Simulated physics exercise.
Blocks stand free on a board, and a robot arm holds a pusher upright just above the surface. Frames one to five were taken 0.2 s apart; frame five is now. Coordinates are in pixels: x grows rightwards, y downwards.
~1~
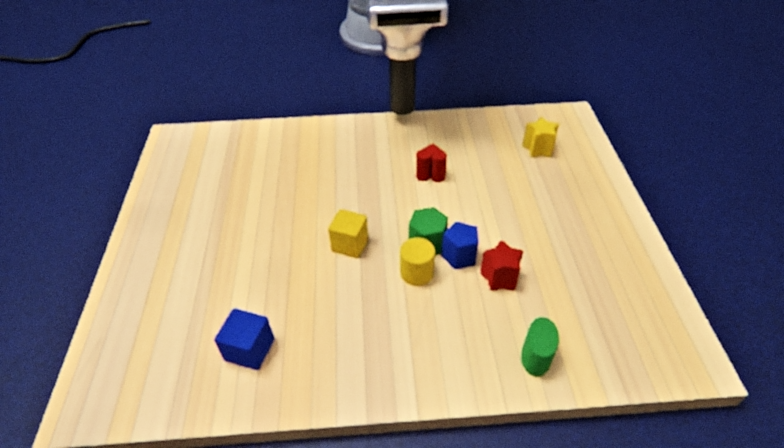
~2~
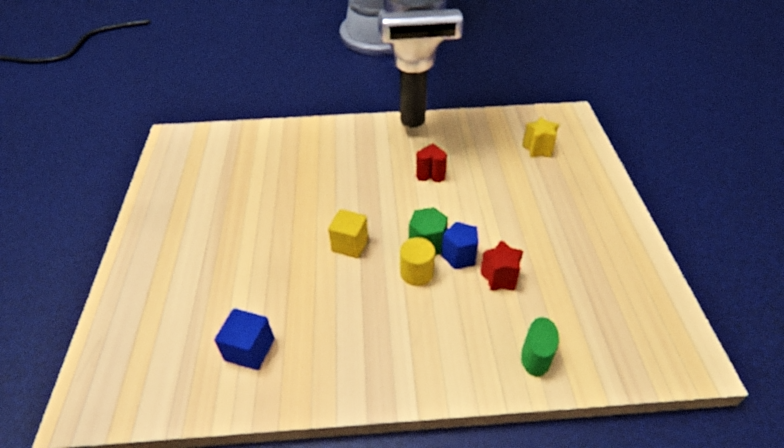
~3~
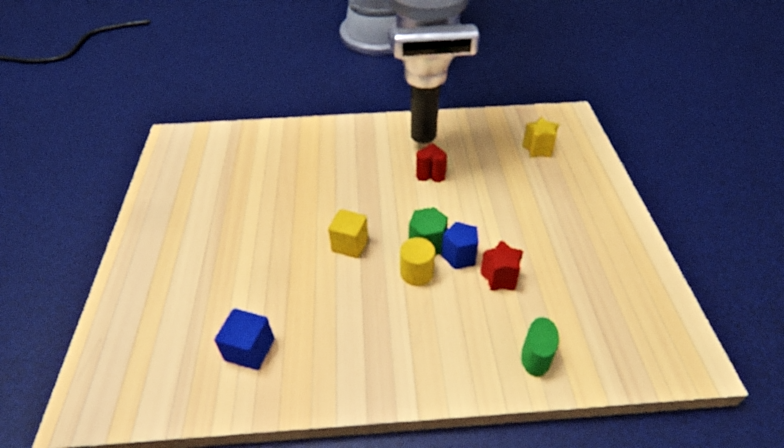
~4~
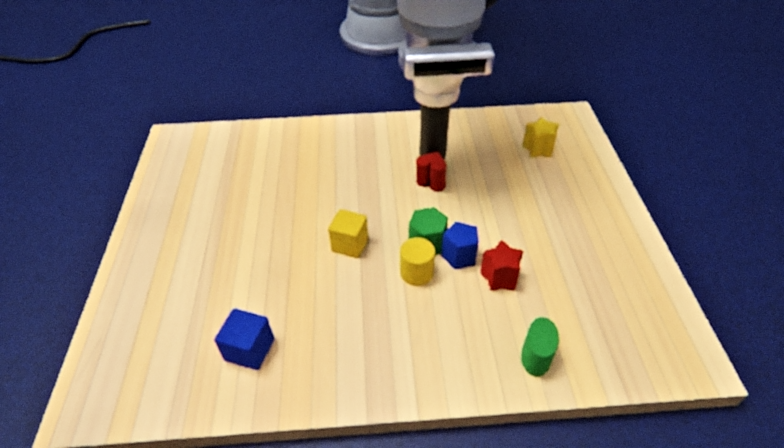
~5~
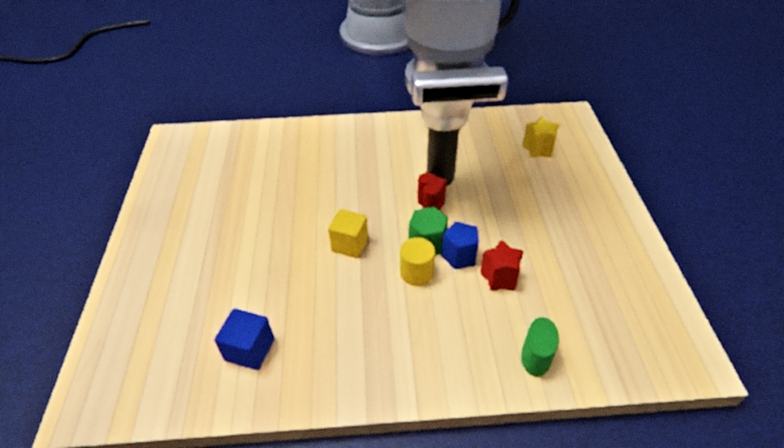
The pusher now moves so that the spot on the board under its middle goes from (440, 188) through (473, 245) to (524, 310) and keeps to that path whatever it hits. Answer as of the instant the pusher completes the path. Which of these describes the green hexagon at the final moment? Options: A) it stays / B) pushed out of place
The answer is A.
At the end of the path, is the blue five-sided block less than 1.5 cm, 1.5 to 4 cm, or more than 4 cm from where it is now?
Medium: 1.5 to 4 cm.
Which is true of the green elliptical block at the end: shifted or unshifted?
That one moves away.
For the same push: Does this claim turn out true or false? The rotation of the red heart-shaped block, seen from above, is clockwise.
That claim is true.
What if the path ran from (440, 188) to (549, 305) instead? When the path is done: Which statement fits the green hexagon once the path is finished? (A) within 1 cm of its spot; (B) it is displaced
Letter A.
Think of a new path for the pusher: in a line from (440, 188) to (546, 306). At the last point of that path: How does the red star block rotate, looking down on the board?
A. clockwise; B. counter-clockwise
Option A.
On the path given first. One third of the way, pusher (462, 214); red heart-shaped block (430, 196), turned 40° clockwise.
Two thirds of the way, pusher (490, 256); red heart-shaped block (430, 196), turned 40° clockwise; blue five-sided block (464, 255), turned 45° clockwise; red star block (513, 264).
At the end, pusher (527, 300); green hexagon not moved; red heart-shaped block (430, 196), turned 40° clockwise; blue five-sided block (464, 256), turned 45° clockwise; red star block (556, 312); green elliptical block (550, 348).
